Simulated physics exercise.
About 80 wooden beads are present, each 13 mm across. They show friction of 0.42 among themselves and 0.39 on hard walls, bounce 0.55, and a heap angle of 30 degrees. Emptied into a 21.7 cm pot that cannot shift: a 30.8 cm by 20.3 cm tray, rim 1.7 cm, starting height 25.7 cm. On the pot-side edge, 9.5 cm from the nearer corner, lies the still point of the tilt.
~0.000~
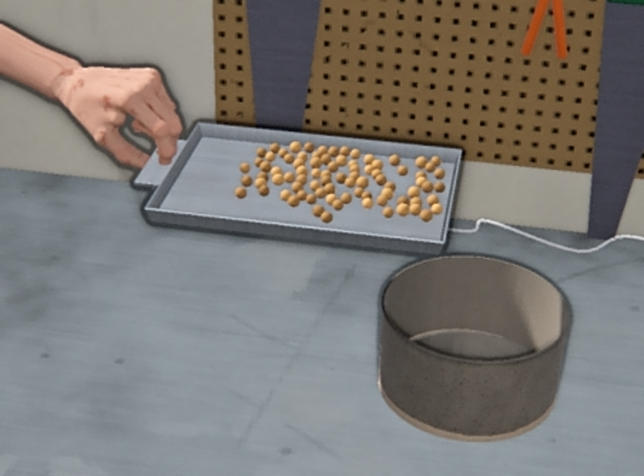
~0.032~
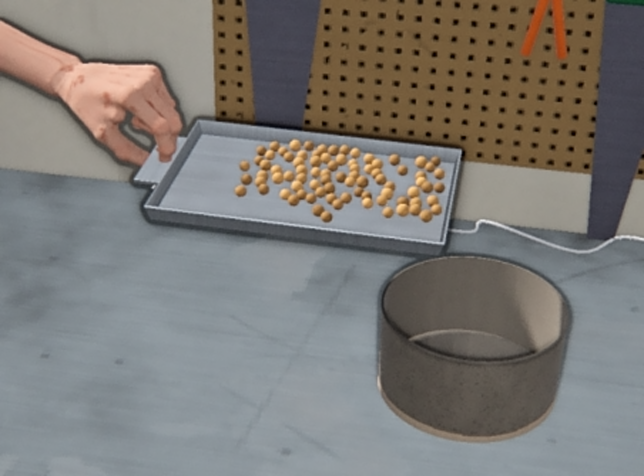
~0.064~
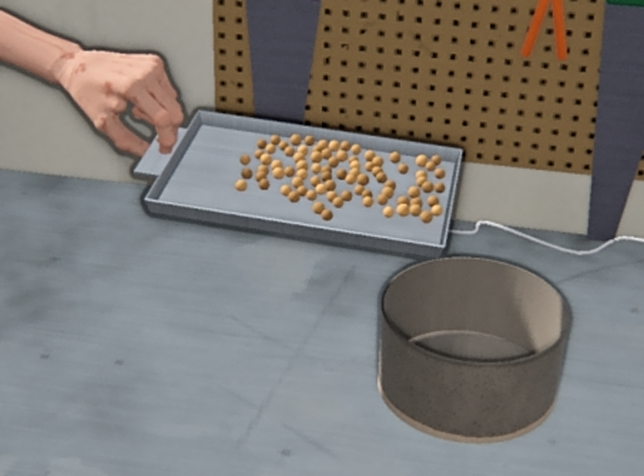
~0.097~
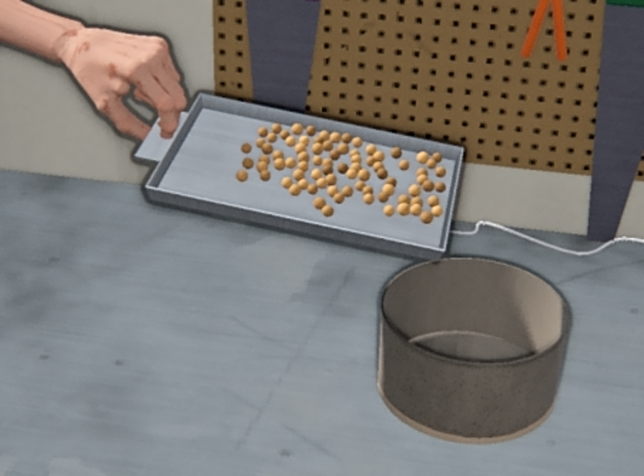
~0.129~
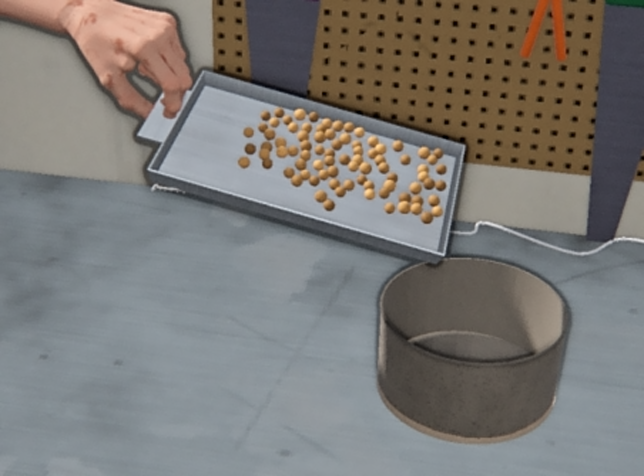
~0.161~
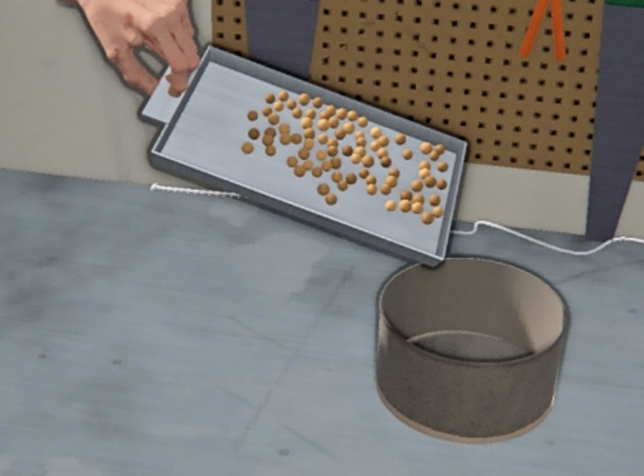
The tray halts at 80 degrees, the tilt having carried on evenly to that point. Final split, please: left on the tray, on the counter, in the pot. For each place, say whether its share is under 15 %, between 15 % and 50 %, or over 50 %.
My prediction: Left on the tray: I'd expect little or nothing. Counter: I'd expect the greater amount. Pot: I'd expect a modest amount.
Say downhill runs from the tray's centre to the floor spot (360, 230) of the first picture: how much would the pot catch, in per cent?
That comes to around 5 per cent.
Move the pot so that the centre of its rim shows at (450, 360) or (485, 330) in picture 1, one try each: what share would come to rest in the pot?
Try one: ~ 100 %; try two: ~ 80 %.
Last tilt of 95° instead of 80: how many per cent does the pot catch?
I'd put it at close to 25 per cent.
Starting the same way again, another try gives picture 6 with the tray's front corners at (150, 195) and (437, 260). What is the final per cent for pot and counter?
Split: Pot = 20, counter = 80.
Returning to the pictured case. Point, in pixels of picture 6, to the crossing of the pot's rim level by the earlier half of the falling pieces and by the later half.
First near (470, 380), later near (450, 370).
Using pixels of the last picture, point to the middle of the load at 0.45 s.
At that time the load is centred around (430, 202).
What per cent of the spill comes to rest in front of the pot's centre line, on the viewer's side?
Estimate: Close to 100 per cent of the pieces.
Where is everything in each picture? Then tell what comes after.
The first frame shows tray tilt 0 degrees, front corners at (151, 207) and (440, 240); middle of the pieces at (341, 178); pot at (475, 306).
The second frame shows tray tilt 1 degrees, front corners at (151, 205) and (439, 241); middle of the pieces at (341, 178).
The third frame shows tray tilt 3 degrees, front corners at (151, 198) and (440, 243), lowest corner right front; middle of the pieces at (342, 174).
The fourth frame shows tray tilt 7 degrees, front corners at (152, 185) and (440, 247), lowest corner right front; middle of the pieces at (343, 168).
The fifth frame shows tray tilt 13 degrees, front corners at (154, 168) and (440, 251), lowest corner right front; middle of the pieces at (345, 160).
The sixth frame shows tray tilt 19 degrees, front corners at (158, 150) and (439, 255), lowest corner right front; middle of the pieces at (348, 151); pot at (473, 307). Its pace works out near 190 degrees a second.
After 0.33 s, tilt 51 degrees; the tray holds 100 %, the pot 0 %.
Then, at 0.45 s, tilt 73 degrees; the tray holds 100 %, the pot 0 %.
Then, at 0.70 s, tilt 80 degrees; the tray holds 10 %, the pot 20 %.
In the end, at 2.2 s, tray 0 %, counter 75 %, pot 25 %.
